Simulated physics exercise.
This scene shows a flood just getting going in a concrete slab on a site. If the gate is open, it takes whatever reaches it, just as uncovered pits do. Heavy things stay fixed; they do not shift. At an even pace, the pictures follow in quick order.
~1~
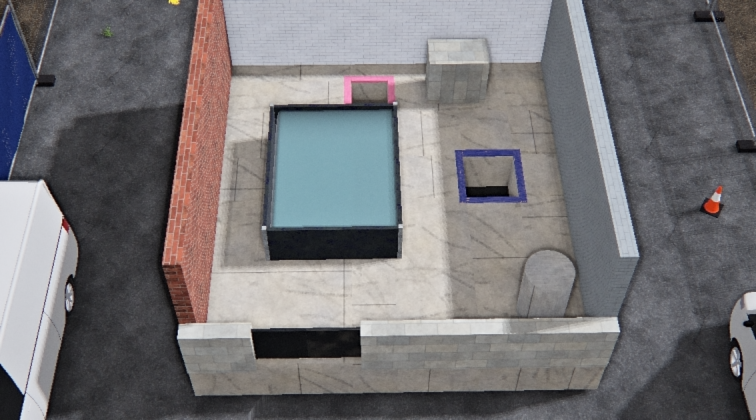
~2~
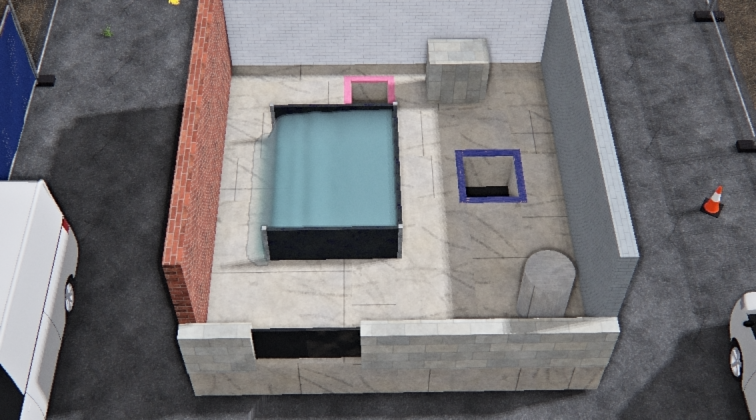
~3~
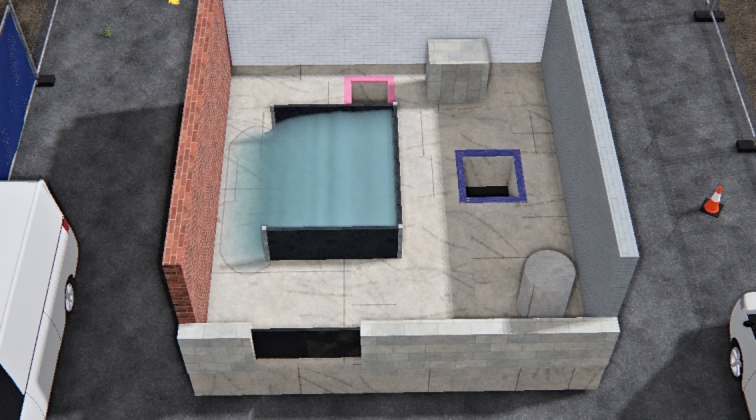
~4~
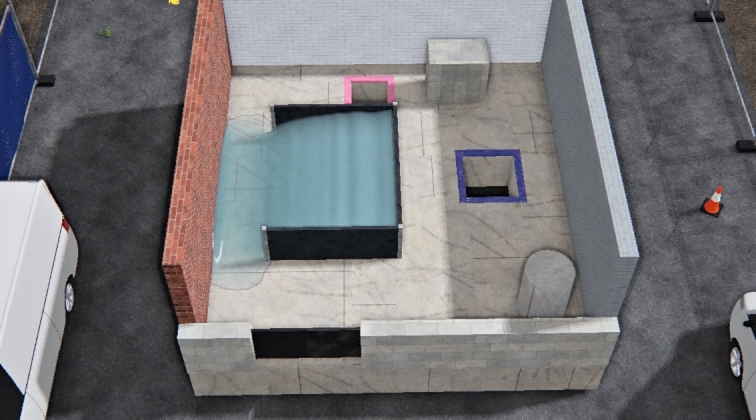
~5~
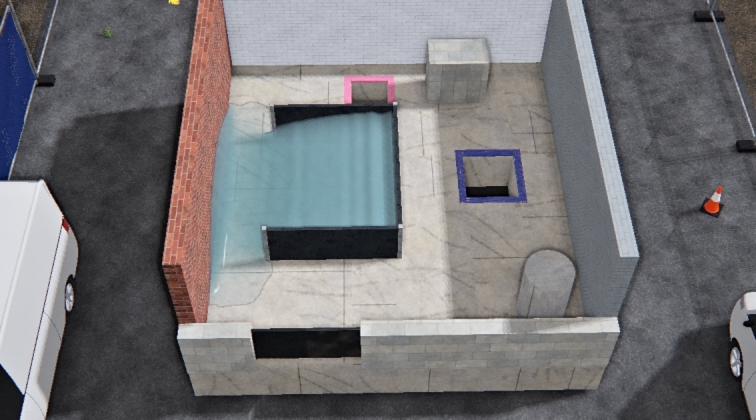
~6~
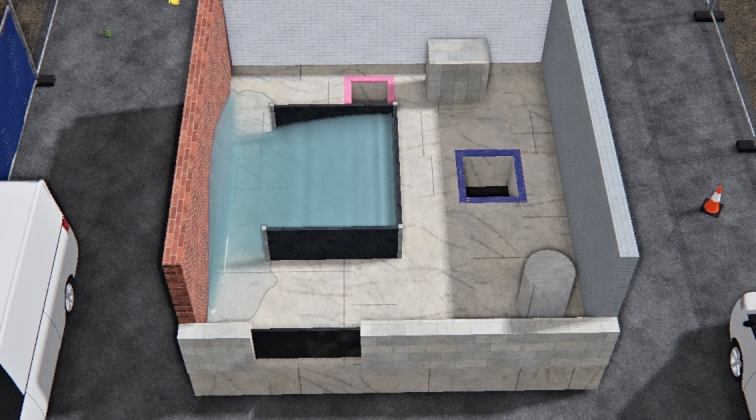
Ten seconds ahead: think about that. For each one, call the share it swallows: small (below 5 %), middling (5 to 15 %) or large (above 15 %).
Calls: Gate - small; blue pit - middling; pink pit - large.
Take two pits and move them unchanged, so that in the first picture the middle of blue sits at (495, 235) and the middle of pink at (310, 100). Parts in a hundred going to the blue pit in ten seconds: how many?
Share for the blue pit: 20 percent.
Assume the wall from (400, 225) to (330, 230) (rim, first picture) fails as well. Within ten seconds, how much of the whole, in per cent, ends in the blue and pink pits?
The blue pit takes 20 per cent and the pink pit 14 per cent.
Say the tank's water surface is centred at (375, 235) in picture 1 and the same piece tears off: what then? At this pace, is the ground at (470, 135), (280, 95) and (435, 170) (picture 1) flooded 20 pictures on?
Well, first one stays dry, second one got wet, third one stays dry.
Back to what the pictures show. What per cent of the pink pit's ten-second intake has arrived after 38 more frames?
Close to 55 %.
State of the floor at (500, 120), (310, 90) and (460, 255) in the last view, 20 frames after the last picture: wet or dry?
First spared, then swamped, then swamped.
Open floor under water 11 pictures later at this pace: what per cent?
That should be about 40 %.
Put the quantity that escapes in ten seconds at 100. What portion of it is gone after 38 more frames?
Near 45 in a hundred.
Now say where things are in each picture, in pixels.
The tank at (333, 167) is whole and still, in the first frame.
Water pours out at (273, 187) and has run to (265, 263), in the second frame.
Water pours out at (273, 188) and has run to (249, 270), in the third frame.
Water pours out at (273, 188) and has run to (220, 280), in the fourth frame.
Water pours out at (273, 189) and has run to (210, 300), in the fifth frame.
Water pours out at (273, 189) and has run to (208, 321), in the sixth frame.
A moment on, water covers 25 % of the floor; the gate 0 %, the blue pit 0 %, the pink pit 0 %.
Next, water covers 40 % of the floor; the gate 0 %, the blue pit 0 %, the pink pit 0 %.
Then, water covers 70 % of the floor; the gate 0 %, the blue pit 0 %, the pink pit 6 %.
Later, water covers 95 % of the floor; the gate 0 %, the blue pit 3 %, the pink pit 13 %.
In the end, water covers 100 % of the floor; the gate 0 %, the blue pit 11 %, the pink pit 23 %.
